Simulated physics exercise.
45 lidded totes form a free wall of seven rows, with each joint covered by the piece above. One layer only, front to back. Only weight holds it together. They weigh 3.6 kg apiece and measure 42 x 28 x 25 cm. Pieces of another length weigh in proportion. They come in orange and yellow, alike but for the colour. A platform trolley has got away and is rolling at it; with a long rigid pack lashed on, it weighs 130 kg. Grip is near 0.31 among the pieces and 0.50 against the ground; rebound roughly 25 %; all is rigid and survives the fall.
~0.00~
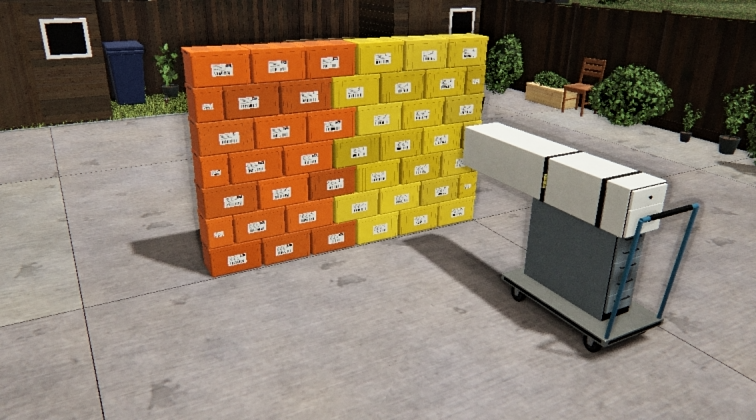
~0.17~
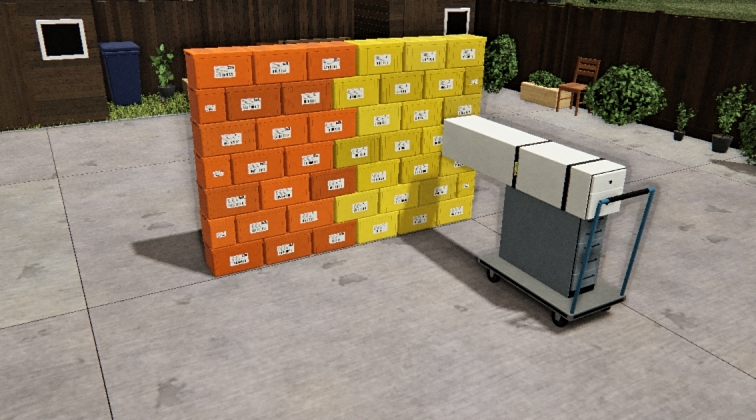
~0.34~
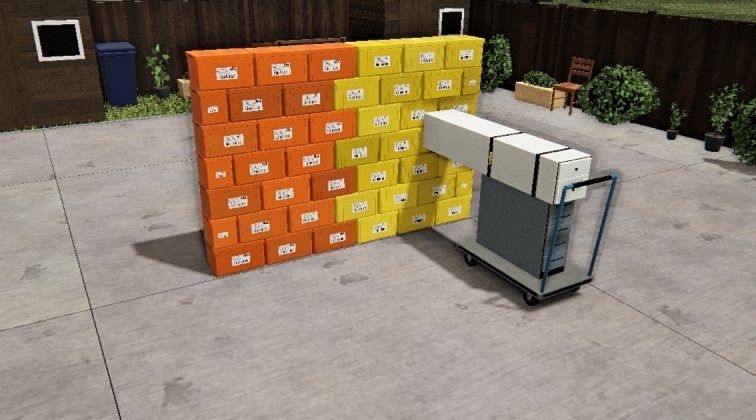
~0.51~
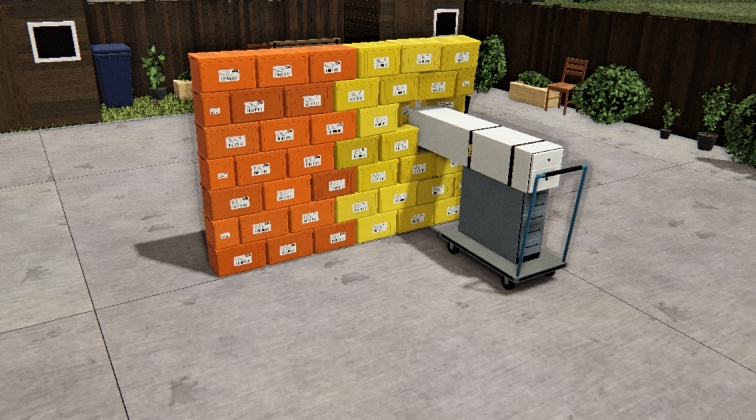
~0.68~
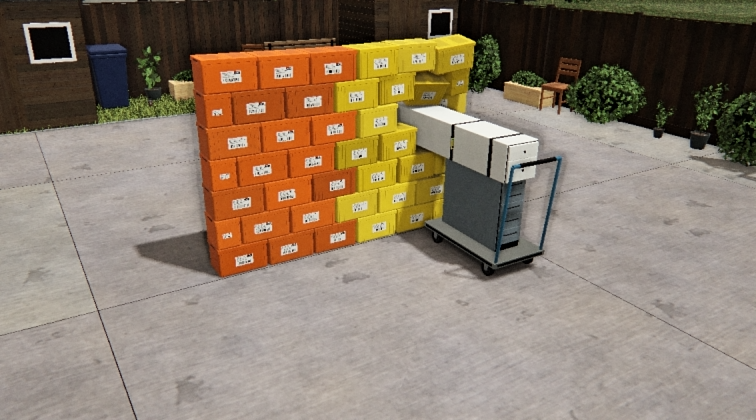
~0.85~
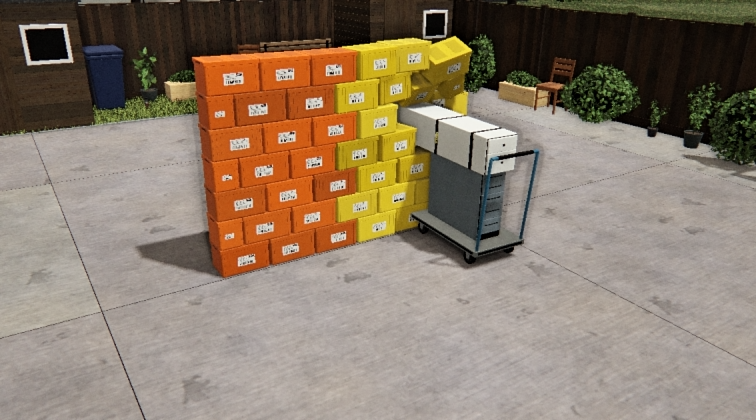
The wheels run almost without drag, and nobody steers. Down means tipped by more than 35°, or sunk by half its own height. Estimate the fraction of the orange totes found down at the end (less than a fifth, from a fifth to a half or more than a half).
The part is under a fifth.
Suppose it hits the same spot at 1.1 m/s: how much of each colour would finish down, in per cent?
Then orange 0, yellow 40 per cent.
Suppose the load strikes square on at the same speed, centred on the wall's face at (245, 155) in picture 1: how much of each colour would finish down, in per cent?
Then orange 50, yellow 0 per cent.
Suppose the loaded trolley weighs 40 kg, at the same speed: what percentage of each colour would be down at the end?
Then orange 0, yellow 40 per cent.
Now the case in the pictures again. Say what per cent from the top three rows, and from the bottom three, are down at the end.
Top 40, bottom 0 per cent.
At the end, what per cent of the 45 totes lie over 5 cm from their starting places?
It is 35 per cent.
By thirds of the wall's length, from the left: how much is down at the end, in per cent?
In per cent: Left 0, middle 10, right 50.
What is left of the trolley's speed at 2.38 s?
Roughly 0.0 m/s.
By 0.98 s, load 88 cm past the wall's line, still rolling; none of the 21 orange totes down (5 of 45 in all colours); top orange tote unmoved; top yellow tote tilted 53°, 21 cm lower.
By 1.24 s, load 1.08 m past the wall's line, still rolling; none of the 21 orange totes down (5 of 45 in all colours); top orange tote unmoved; top yellow tote on its side.
By 1.62 s, load 1.26 m past the wall's line, still rolling; none of the 21 orange totes down (8 of 45 in all colours); top orange tote unmoved; top yellow tote tilted 63°, 1.35 m lower.
By 2.38 s, load 1.32 m past the wall's line, stopped; none of the 21 orange totes down (9 of 45 in all colours); top orange tote unmoved; top yellow tote upside down.
When it is over (3.7 s), load 1.32 m past the wall's line, stopped; none of the 21 orange totes down (9 of 45 in all colours); top orange tote unmoved; top yellow tote upside down. That is 0 per cent. In pixels of the last frame, middles, top orange tote near (327, 67), top yellow tote near (465, 194).
